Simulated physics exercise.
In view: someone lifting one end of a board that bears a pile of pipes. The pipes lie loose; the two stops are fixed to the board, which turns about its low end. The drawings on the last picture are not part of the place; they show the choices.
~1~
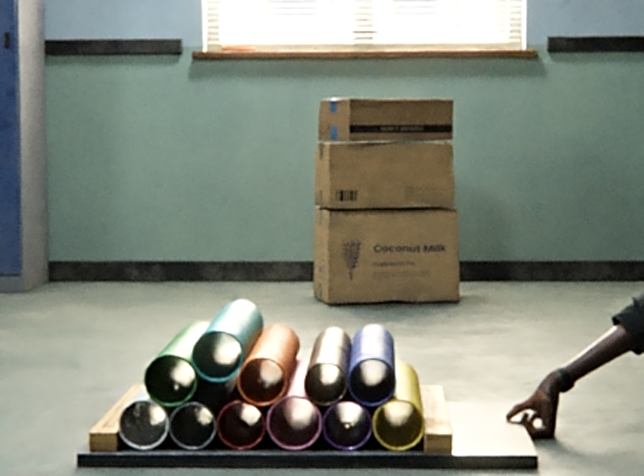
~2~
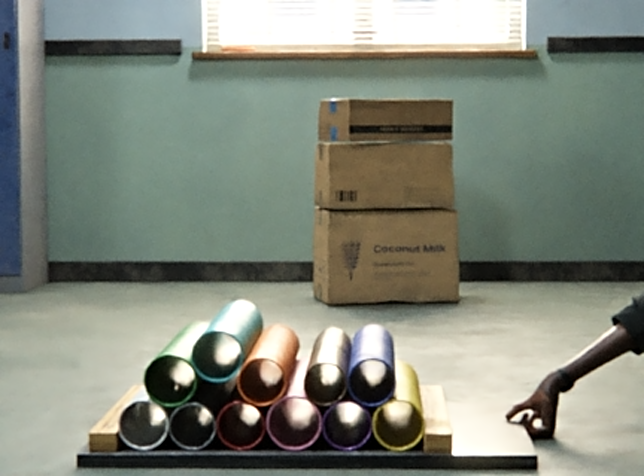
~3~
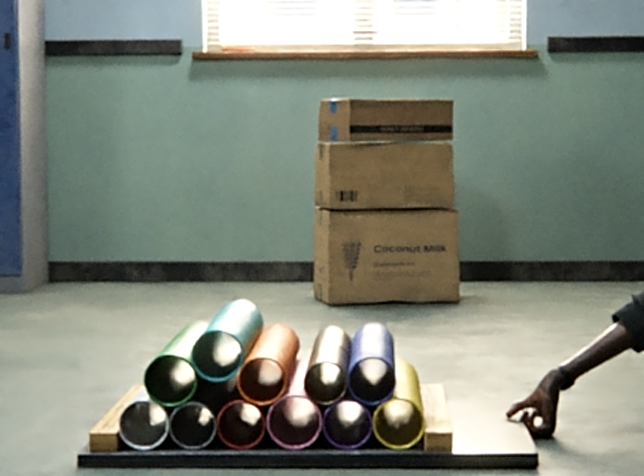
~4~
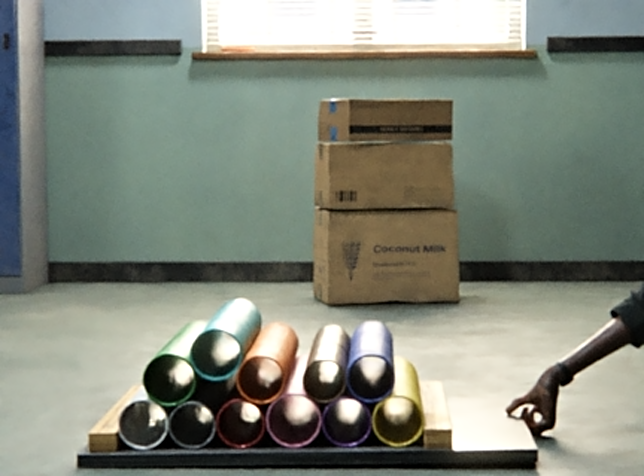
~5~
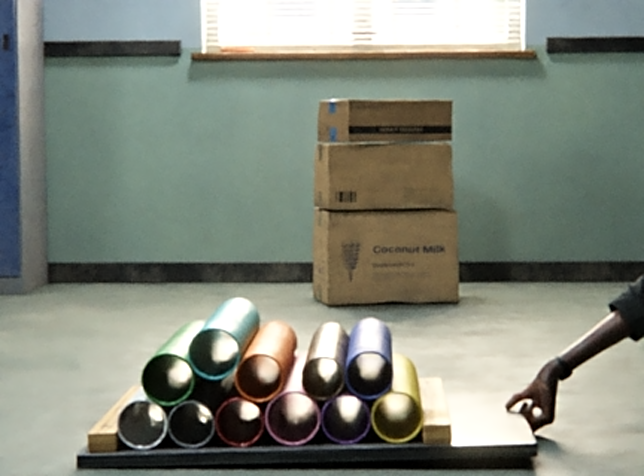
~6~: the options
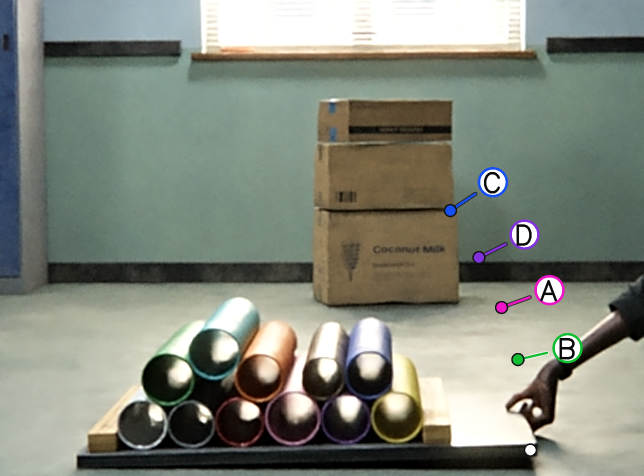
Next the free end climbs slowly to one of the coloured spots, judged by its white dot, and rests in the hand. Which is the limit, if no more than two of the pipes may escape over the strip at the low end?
Lift it to A and no more.
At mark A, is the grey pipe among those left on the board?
Yes.
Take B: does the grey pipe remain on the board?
The grey pipe: Yes.
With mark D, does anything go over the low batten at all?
Yes.
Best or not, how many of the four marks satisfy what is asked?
The number is two.
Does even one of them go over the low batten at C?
Yes.
On the marked copy, A at (501, 307); B at (518, 360); C at (451, 211); D at (479, 258); the white dot at (531, 450).
With A. Early on, board at 14°.
Further on, board at 20°.
At the end, board at 20°, one over the low batten (green).
As for the rest, B none over the low batten; C five over the low batten; D three over the low batten (orange, green, turquoise).
